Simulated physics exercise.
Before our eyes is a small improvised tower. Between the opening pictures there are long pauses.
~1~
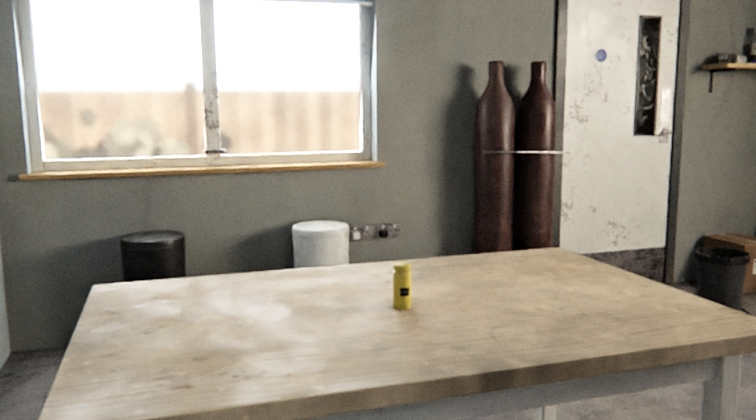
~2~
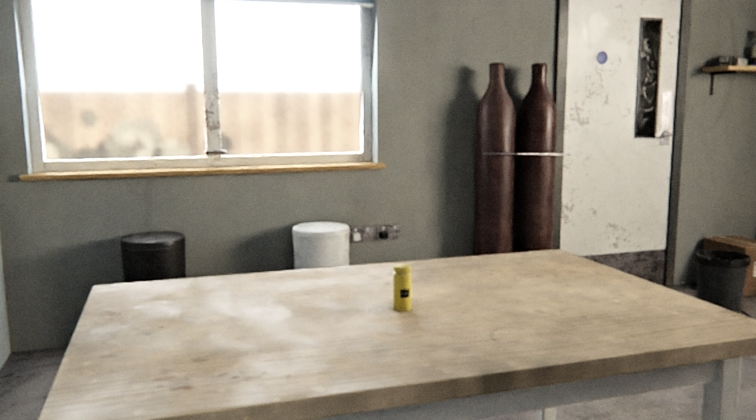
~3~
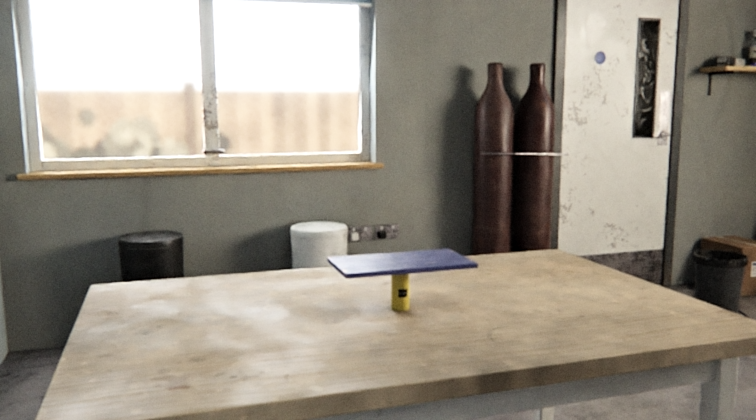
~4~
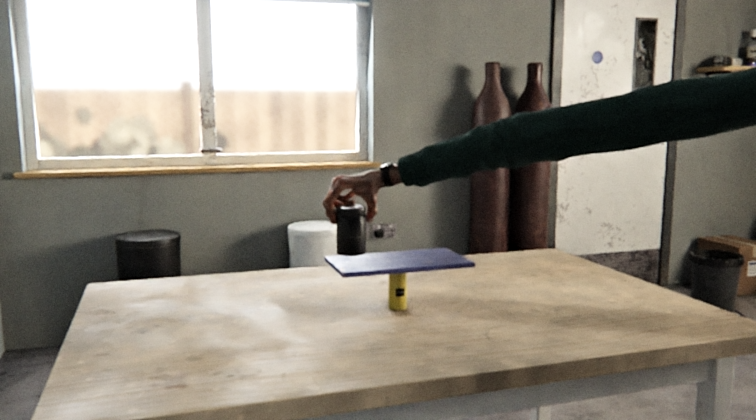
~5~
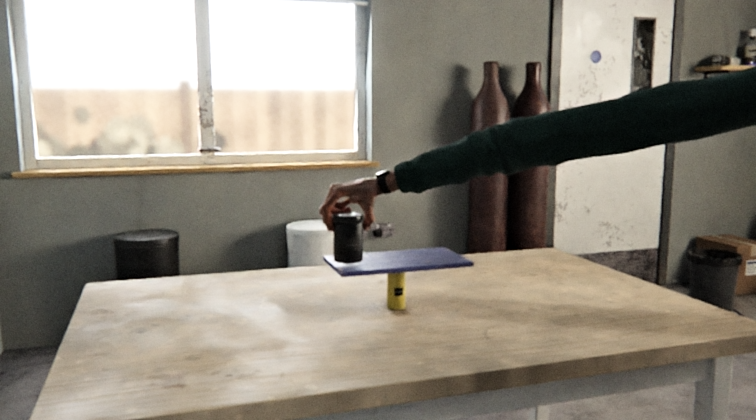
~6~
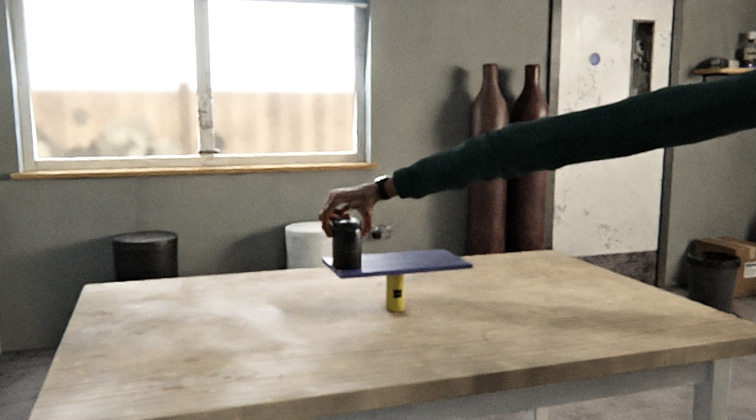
Blue board appearing balanced on a small yellow container, then a green-sleeved arm lowering a black jar onto its left end.
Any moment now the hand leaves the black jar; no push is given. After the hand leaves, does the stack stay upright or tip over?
It tips over.
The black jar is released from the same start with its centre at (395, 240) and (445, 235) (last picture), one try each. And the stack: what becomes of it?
Result of try one: No collapse; result of try two: Collapse.
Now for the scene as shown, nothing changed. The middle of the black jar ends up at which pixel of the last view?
Around (308, 303).
Then, 0.30 s later than the last frame, black jar now fallen; blue board tilted by 43°.
Then, 0.50 s later than the last frame, blue board tilted by 46°; yellow shaker tilted by 11°.
Then, 0.60 s later than the last frame, blue board now fallen; yellow shaker tilted by 63°.
Then, 0.90 s later than the last frame, yellow shaker now fallen.
When it is over, fallen, blue board, black jar and yellow shaker. End places, in pixels of the last picture, black jar near (308, 304). The stack comes apart.
